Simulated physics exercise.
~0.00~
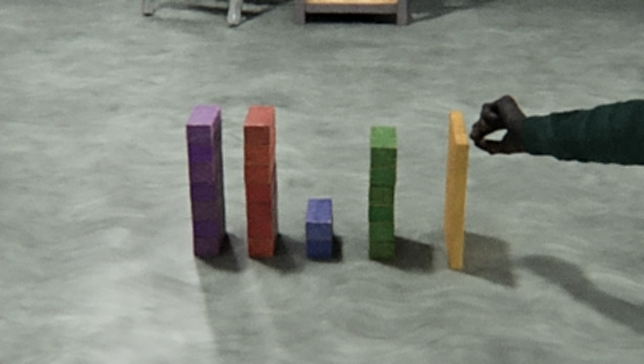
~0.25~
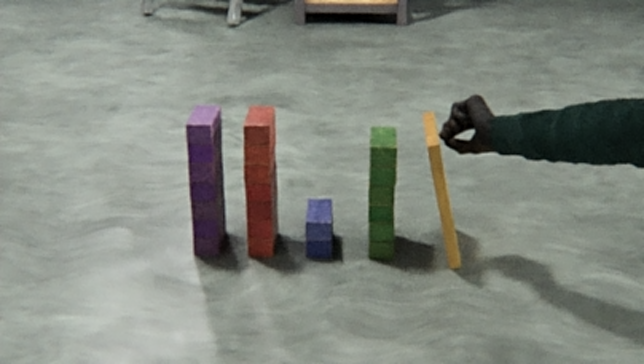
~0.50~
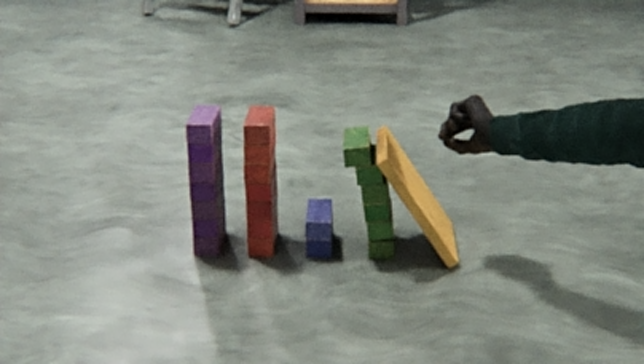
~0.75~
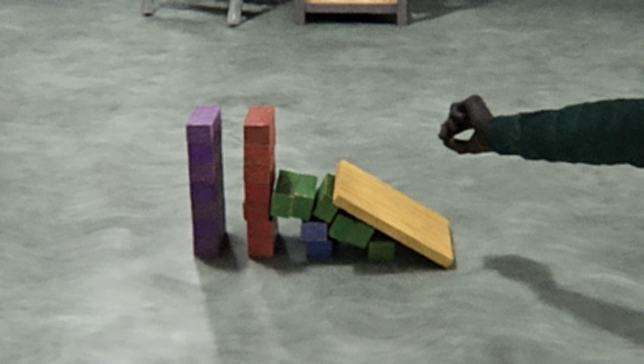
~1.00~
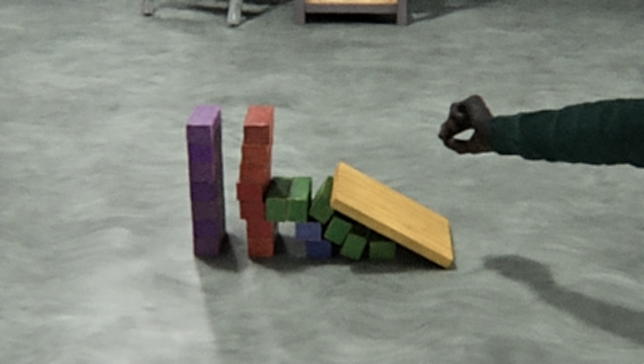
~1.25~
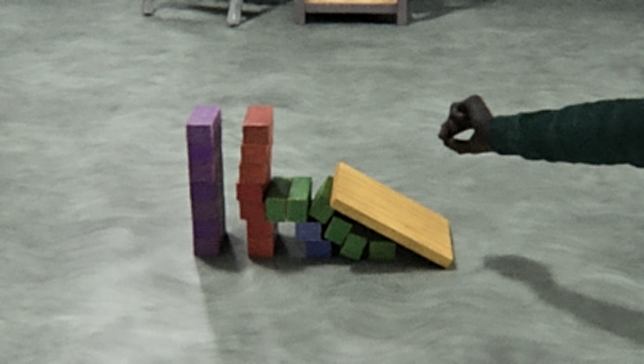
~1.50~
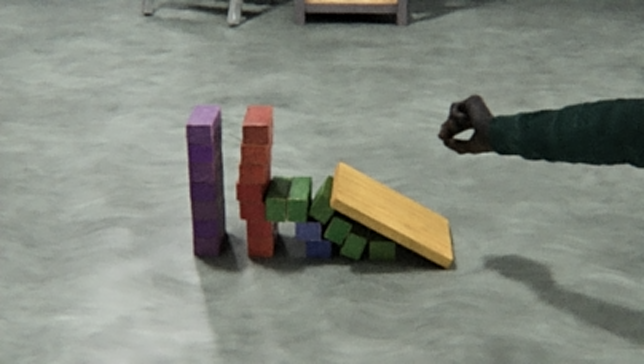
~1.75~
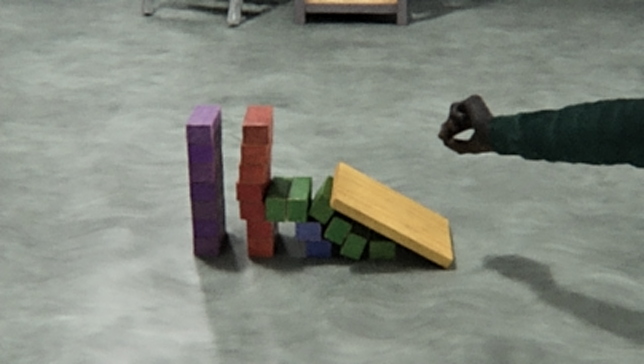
A yellow board, pushed by a dark hand, tips left into the green pile, which topples over the short blue pile and against the red one, knocking it slightly out of line; the board comes to rest slanted on the fallen green blocks, with red and purple still standing.
